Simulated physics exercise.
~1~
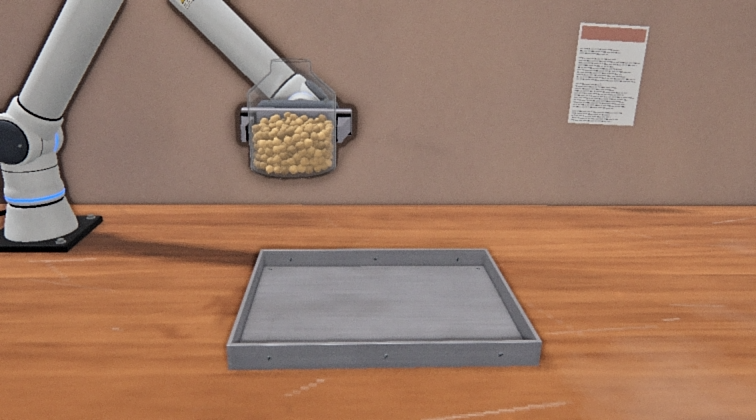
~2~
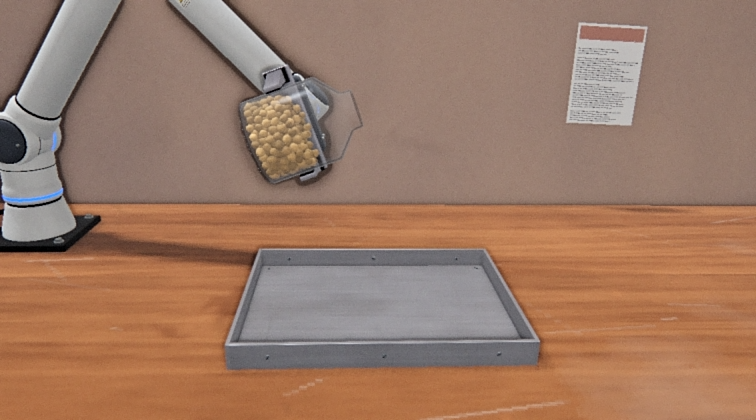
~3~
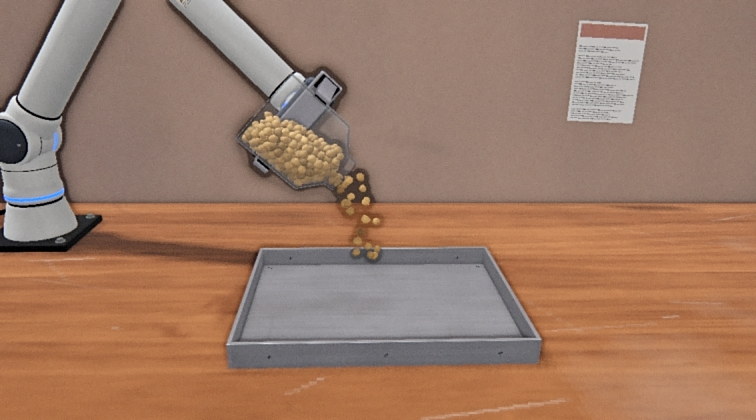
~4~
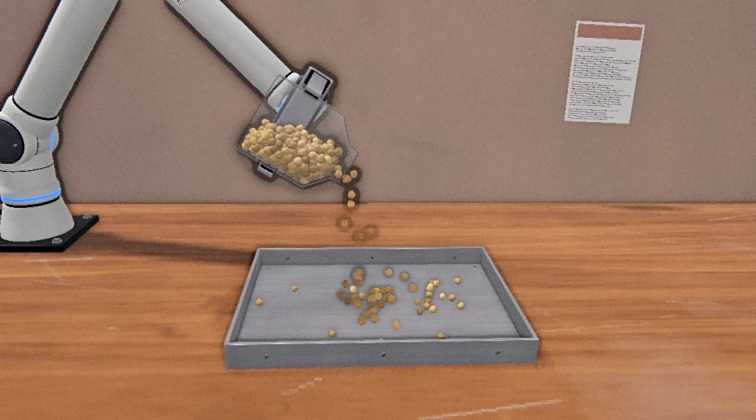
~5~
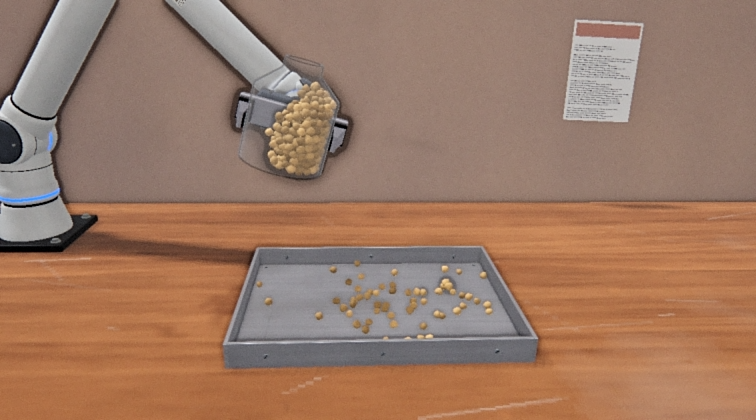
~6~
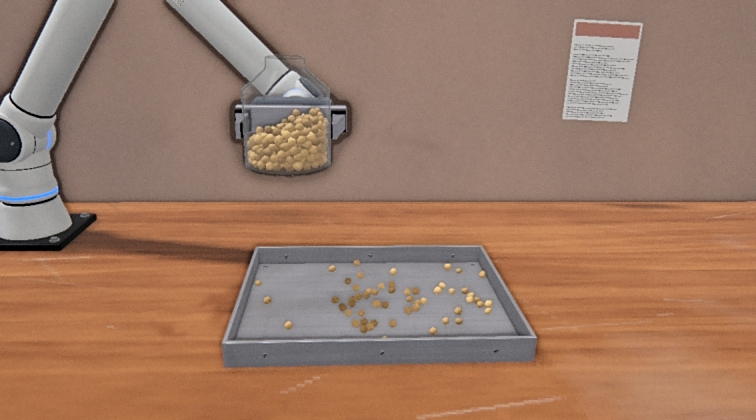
Robot arm tipping a clear jar of dried chickpeas over a grey tray, spilling some, then turning it upright still mostly full.
